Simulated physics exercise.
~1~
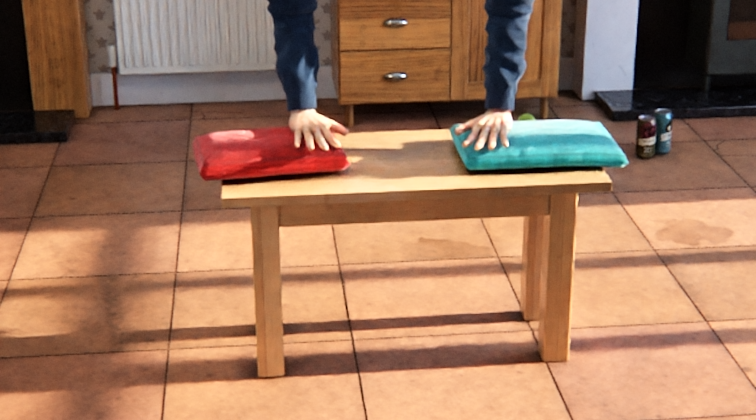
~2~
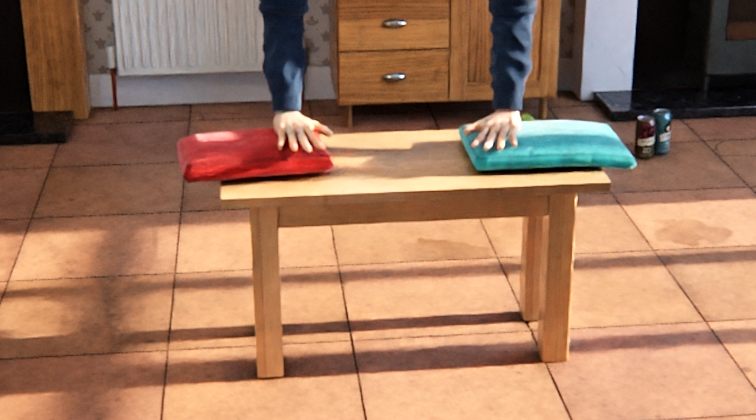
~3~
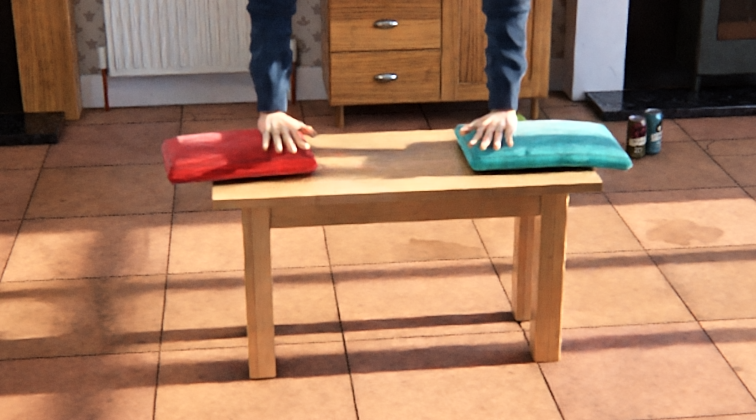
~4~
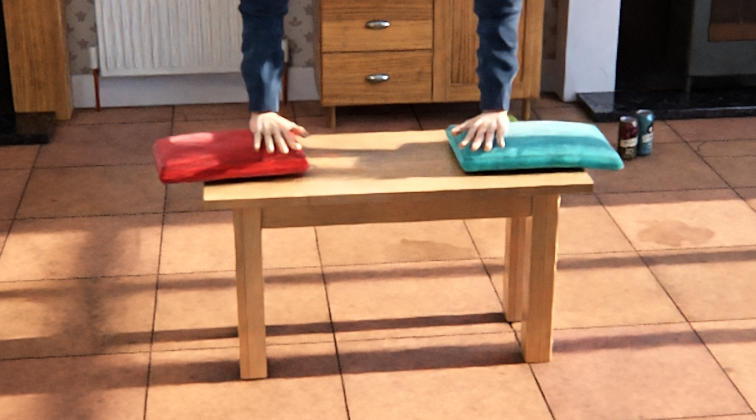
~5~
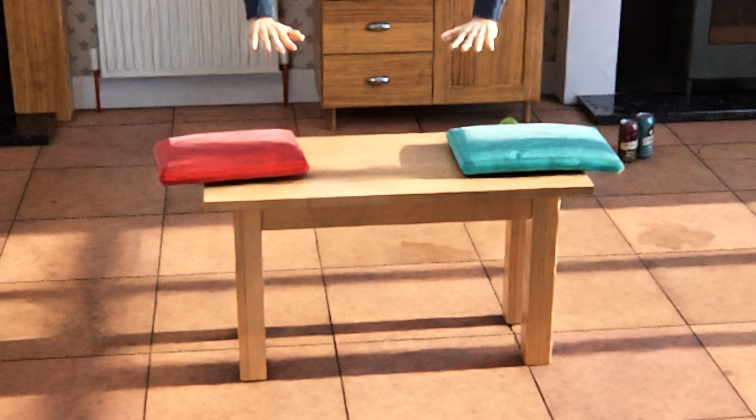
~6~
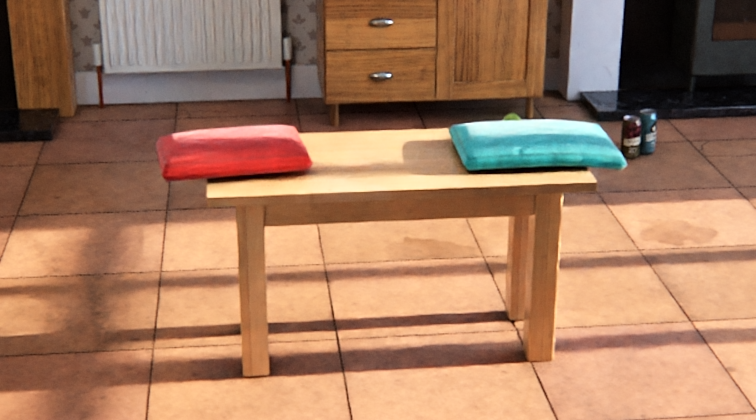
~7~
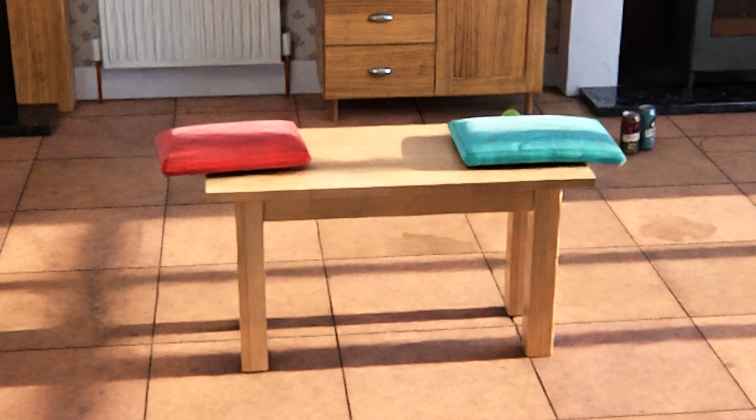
The footage shows two hands pressing on a red cushion-like bag and a turquoise folded blanket, easing them slightly outward to the left and right ends of a low wooden table. The hands then lift away out of view, and both items stay resting on the table's ends.
